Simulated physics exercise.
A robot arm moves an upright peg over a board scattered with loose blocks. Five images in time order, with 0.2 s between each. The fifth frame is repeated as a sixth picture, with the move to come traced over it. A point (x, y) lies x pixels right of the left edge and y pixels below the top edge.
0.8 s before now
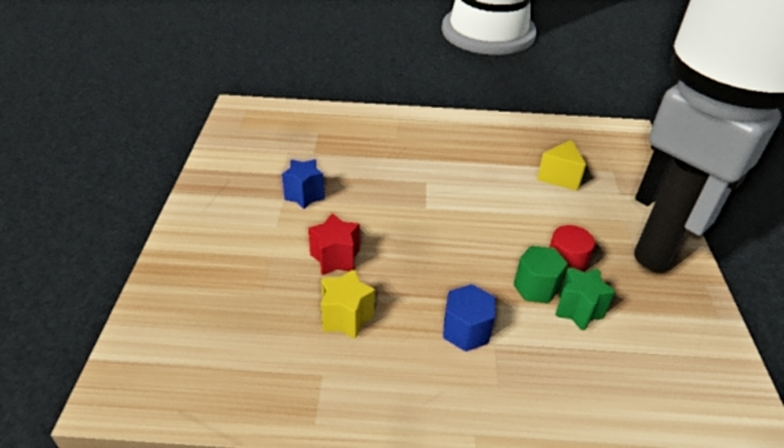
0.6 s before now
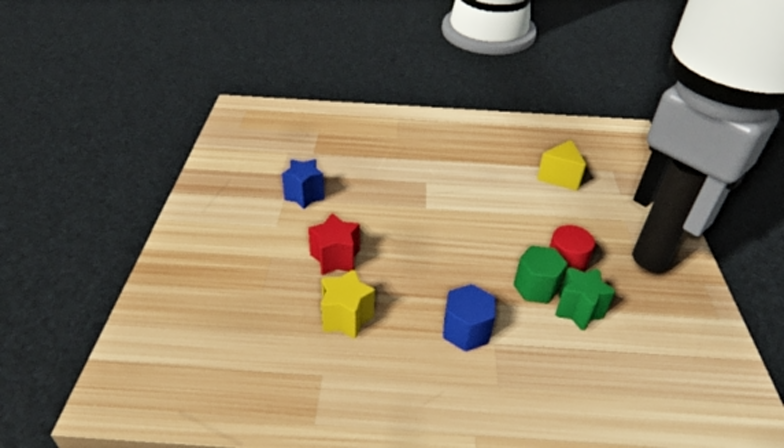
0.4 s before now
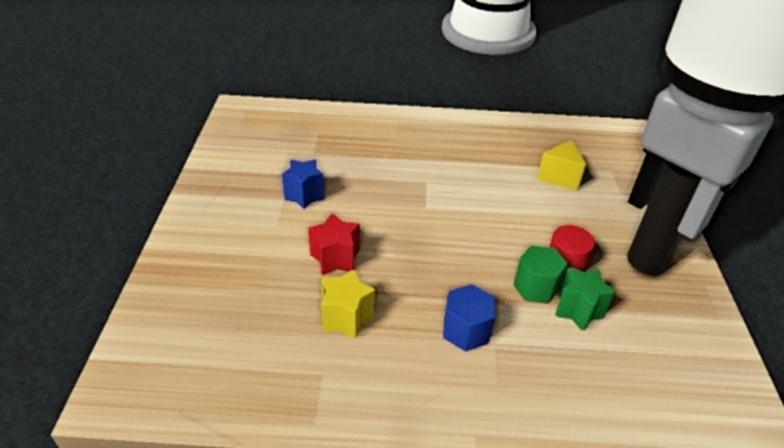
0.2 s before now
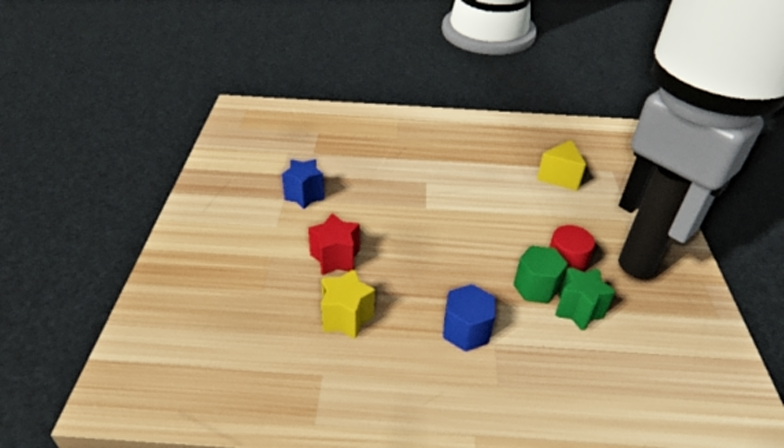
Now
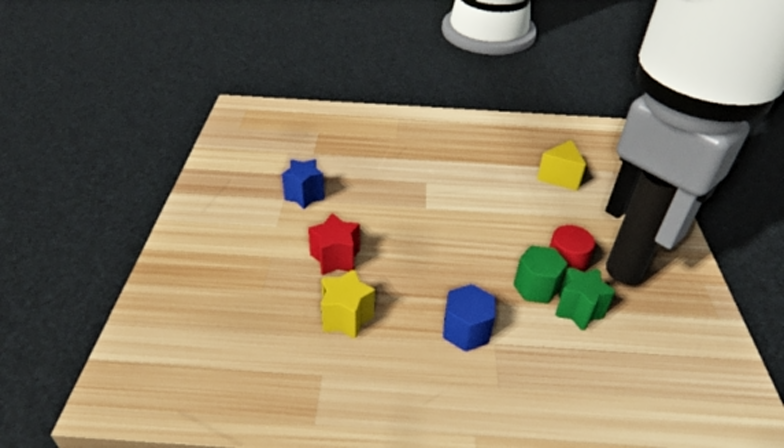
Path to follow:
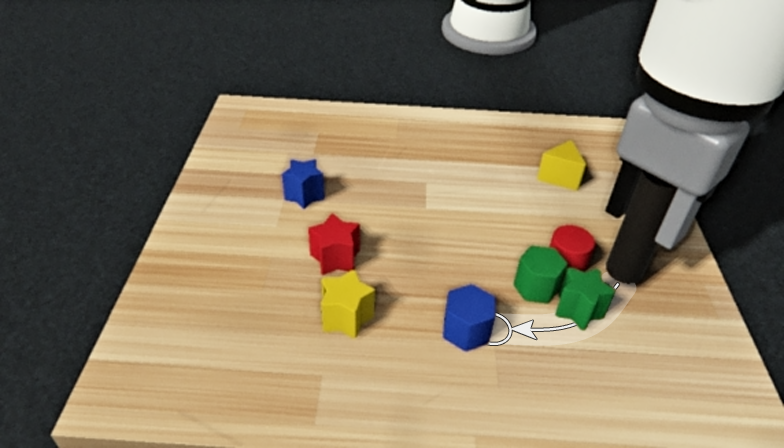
On a light wooden board against a dark surface, loose red, blue, green and yellow blocks lie scattered while a robot arm holds a black upright peg near the right edge. The peg barely moves at first, then slides slowly left and slightly toward the viewer, nearing the green star as every block stays still.
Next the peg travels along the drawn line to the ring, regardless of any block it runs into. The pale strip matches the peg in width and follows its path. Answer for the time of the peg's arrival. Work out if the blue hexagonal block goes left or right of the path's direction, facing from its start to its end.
Facing from start to end, it shifts right.
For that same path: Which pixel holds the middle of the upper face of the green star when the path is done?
Just about (465, 316).
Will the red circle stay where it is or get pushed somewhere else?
It's unmoved.
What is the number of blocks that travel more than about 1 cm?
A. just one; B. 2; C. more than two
Correct choice: B.
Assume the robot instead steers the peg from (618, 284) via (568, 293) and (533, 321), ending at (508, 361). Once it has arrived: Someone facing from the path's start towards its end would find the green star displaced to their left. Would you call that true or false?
The claim holds.
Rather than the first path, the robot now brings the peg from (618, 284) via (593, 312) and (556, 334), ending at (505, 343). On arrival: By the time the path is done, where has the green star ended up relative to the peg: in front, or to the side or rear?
Most likely the green star stays ahead.
The drawn path runs from (618, 284) over (593, 314) and (547, 329) to (491, 328).
The first path, step by step. One third of the way, peg (597, 302); green hexagonal block (540, 260); green star (569, 295).
Two thirds of the way, peg (550, 317); green hexagonal block (540, 260); green star (519, 310).
At the end, peg (494, 316); blue hexagonal block (417, 306), turned 25° clockwise; green hexagonal block (540, 260); red circle not moved; green star (465, 316), turned 15° anticlockwise.
